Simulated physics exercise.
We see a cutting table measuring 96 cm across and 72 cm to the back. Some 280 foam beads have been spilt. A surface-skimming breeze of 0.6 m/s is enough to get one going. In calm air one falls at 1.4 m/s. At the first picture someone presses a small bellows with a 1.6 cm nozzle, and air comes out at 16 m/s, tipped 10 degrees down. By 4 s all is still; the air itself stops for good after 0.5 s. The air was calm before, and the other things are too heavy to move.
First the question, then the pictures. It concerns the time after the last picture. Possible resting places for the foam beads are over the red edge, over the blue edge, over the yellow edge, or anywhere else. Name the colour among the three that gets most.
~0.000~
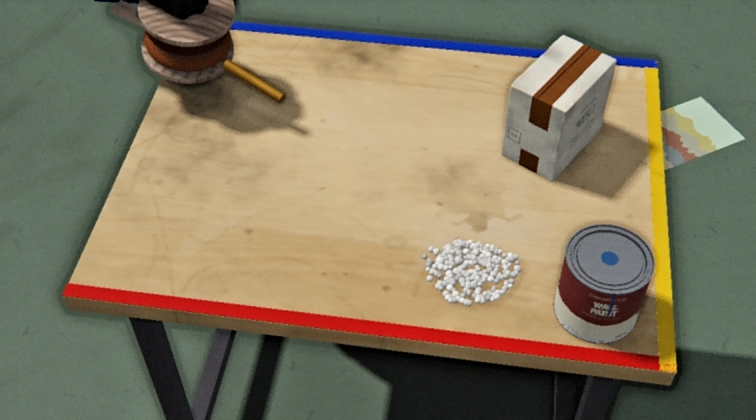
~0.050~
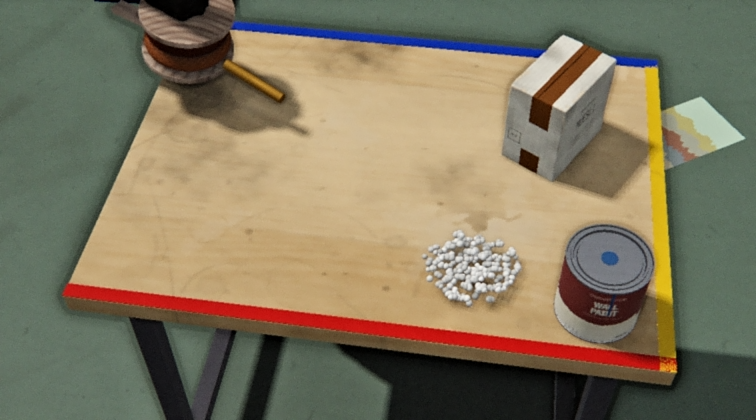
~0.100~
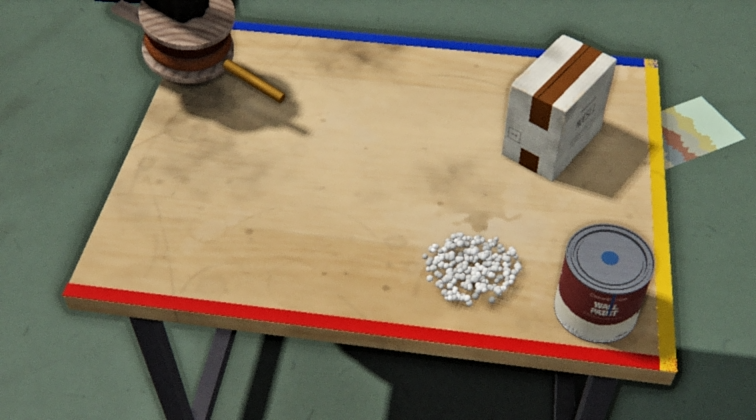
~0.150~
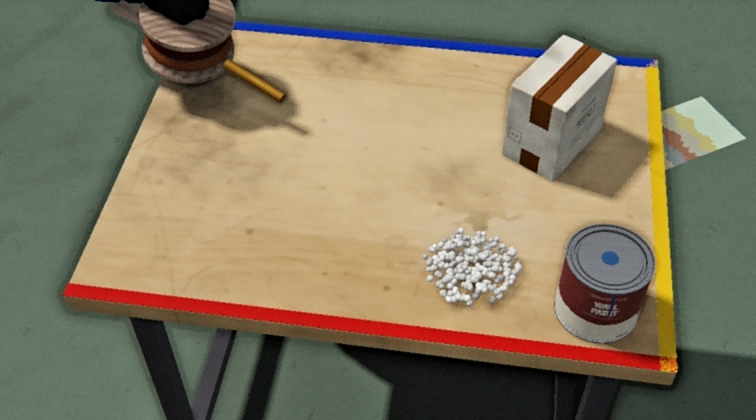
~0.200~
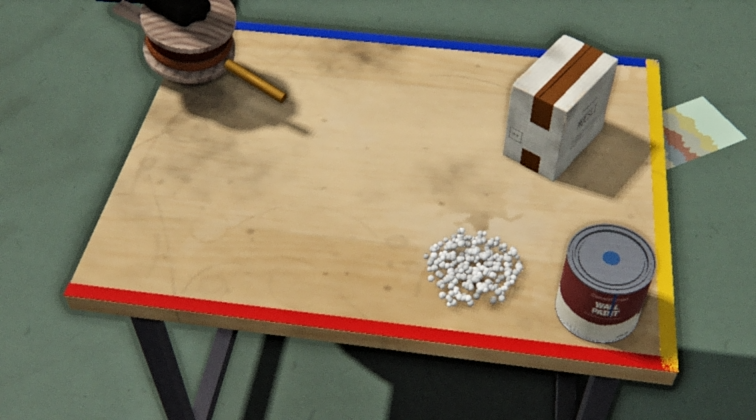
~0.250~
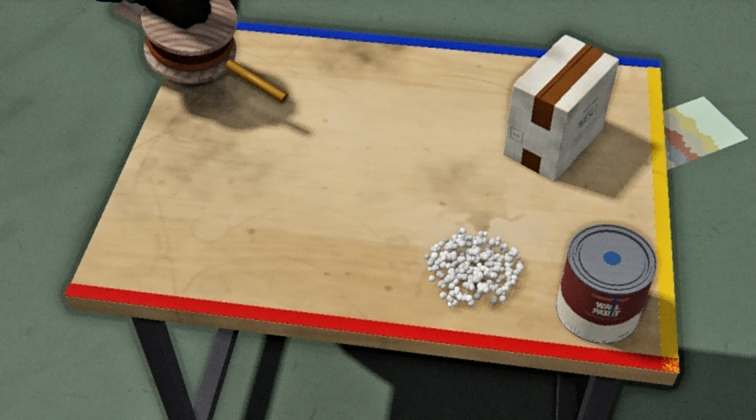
Most go over the red edge.
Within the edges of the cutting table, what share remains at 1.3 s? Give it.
Around 10 percent remain.
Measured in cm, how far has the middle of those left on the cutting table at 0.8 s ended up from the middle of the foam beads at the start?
The centre sits some 10 cm from where it began.
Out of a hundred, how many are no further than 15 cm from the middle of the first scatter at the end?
Some 10 per cent.
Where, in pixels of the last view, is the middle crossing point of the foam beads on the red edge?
I'd point to somewhere near (536, 355).
After 0.8 s the count stands so, 0 % are over the yellow edge, 79 % over the red edge and 0 % over the blue edge; the middle of those left on the top is near (489, 325).
After 1.3 s the count stands so, 0 % are over the yellow edge, 90 % over the red edge and 0 % over the blue edge.
After 2.2 s the count stands so, 0 % are over the yellow edge, 90 % over the red edge and 0 % over the blue edge.
After 4.0 s, at the end, 0 % are over the yellow edge, 90 % over the red edge and 0 % over the blue edge.
